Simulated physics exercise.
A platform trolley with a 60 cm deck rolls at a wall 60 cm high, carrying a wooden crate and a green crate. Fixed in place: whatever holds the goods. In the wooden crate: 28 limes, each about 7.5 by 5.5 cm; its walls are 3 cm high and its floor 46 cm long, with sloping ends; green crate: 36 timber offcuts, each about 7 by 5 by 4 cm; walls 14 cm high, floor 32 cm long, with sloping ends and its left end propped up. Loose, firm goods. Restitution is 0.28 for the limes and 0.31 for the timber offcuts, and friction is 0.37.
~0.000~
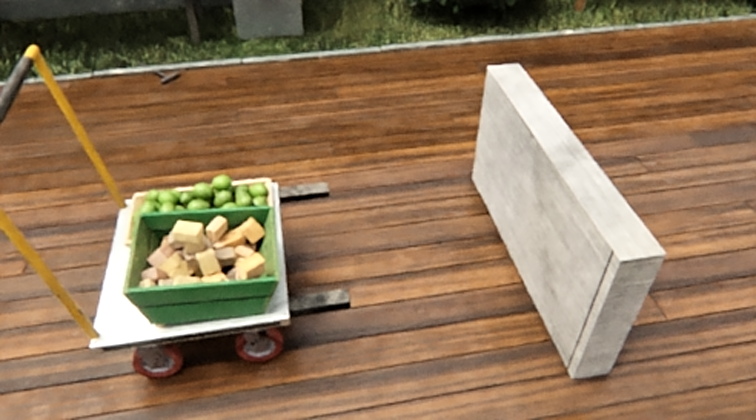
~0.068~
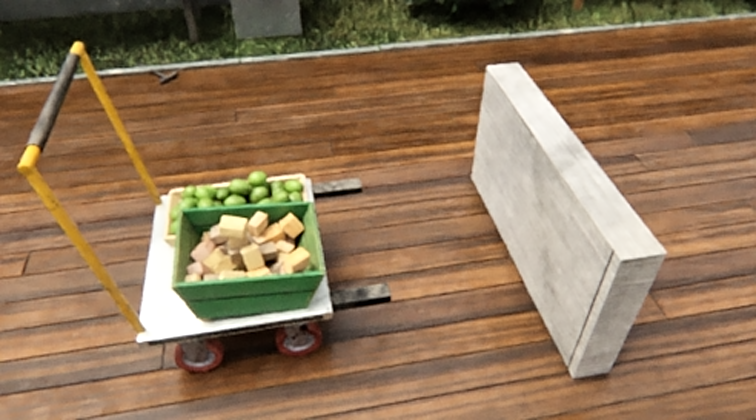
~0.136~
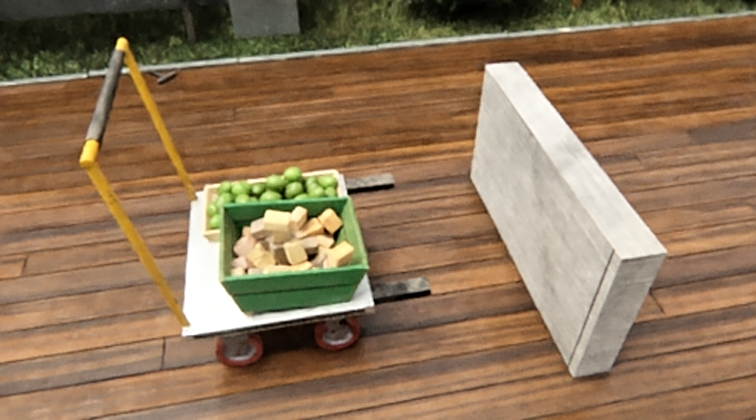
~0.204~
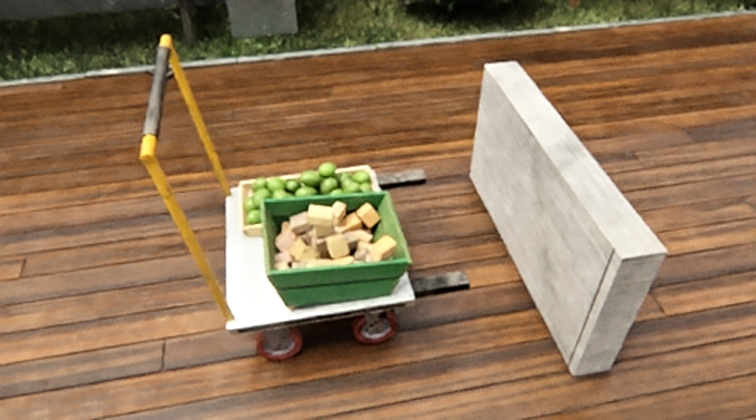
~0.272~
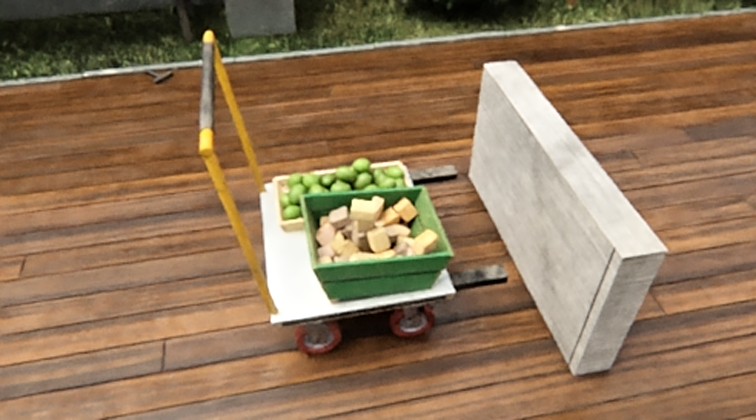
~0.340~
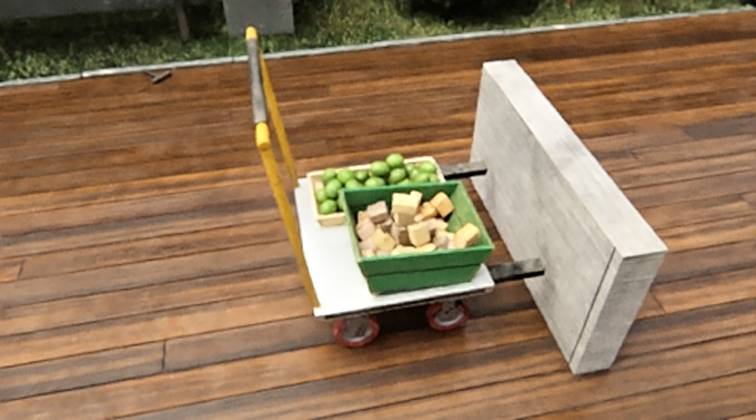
A flat trolley with a yellow-framed handle rolled steadily to the right across a wooden deck, carrying a crate of green fruit and a green crate of small blocks closer to a grey wall.
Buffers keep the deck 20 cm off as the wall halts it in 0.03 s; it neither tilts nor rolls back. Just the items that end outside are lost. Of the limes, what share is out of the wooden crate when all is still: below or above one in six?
My guess is the losses exceed one sixth.
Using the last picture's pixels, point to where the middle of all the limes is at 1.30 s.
Their middle is at about (423, 177).
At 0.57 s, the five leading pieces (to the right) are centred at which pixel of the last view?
Centre: About (489, 175) px.
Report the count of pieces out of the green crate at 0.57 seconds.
The green crate is at around 4.
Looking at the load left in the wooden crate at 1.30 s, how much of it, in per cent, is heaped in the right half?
Share in that half: About 70 %.
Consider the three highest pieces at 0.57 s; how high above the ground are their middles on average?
On average they sit about 50 cm high.
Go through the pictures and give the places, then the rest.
In the first picture (each is followed by its nearest rim corner in this view, unless another is named; the camera moves round a little), wooden crate (by its farthest rim corner), (268, 179); green crate, (126, 291); 72 cm short of the stop; none out.
Wooden crate, (302, 175); green crate, (175, 285); 59 cm short of the stop, in the second picture.
Wooden crate, (335, 171); green crate, (223, 279); 45 cm short of the stop, in the third picture.
Wooden crate, (367, 167); green crate, (269, 273); 32 cm short of the stop, in the fourth picture.
Wooden crate, (399, 163); green crate, (315, 266); 18 cm short of the stop, in the fifth picture.
Wooden crate, (431, 158); green crate, (360, 259); 5 cm short of the stop; none out, in the sixth picture.
After 0.35 s, contact with the wall.
After 0.45 s, wooden crate 27 in, 1 out and green crate 36 in, 0 out.
After 0.57 s, wooden crate 23 in, 5 out and green crate 32 in, 4 out.
After 0.80 s, wooden crate 21 in, 7 out and green crate 32 in, 4 out.
Outcome (at 1.30 s), wooden crate 20 in, 8 out and green crate 32 in, 4 out. Asked share, 8 of 28, 29 per cent.
